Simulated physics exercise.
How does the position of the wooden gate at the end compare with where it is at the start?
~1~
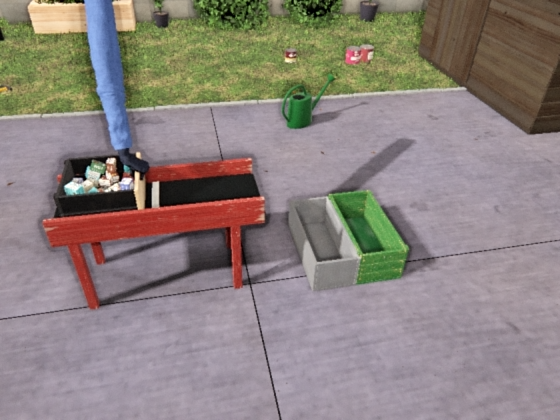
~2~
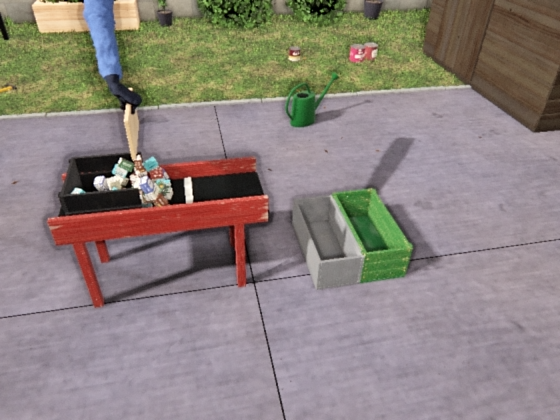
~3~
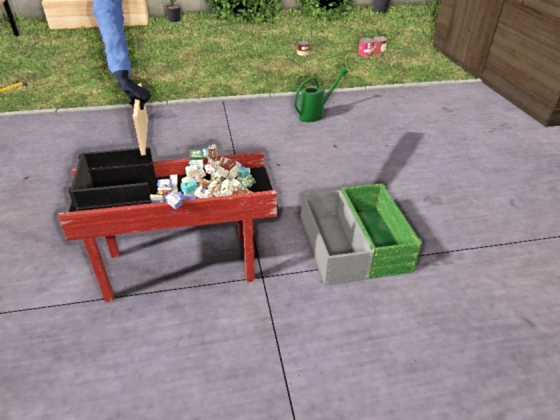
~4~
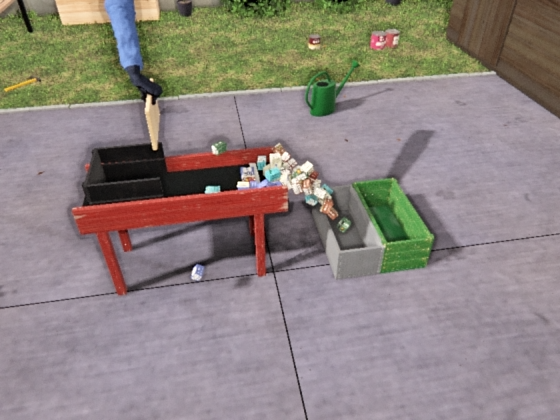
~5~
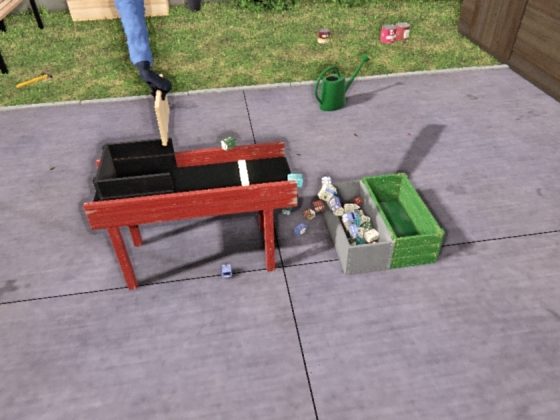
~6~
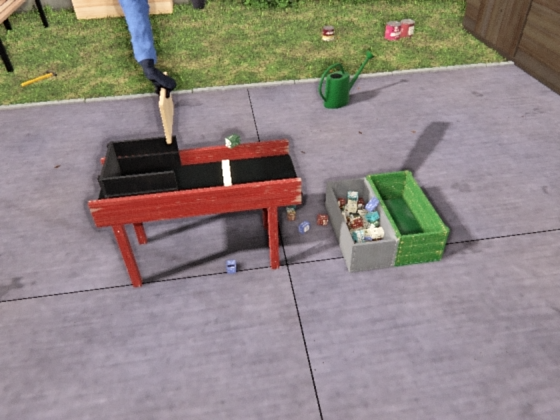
At the start the gate stands down at the right side of the black pen, closing in the cartons. By the end it is held up above the pen by the gloved hand, leaving the way onto the belt open.
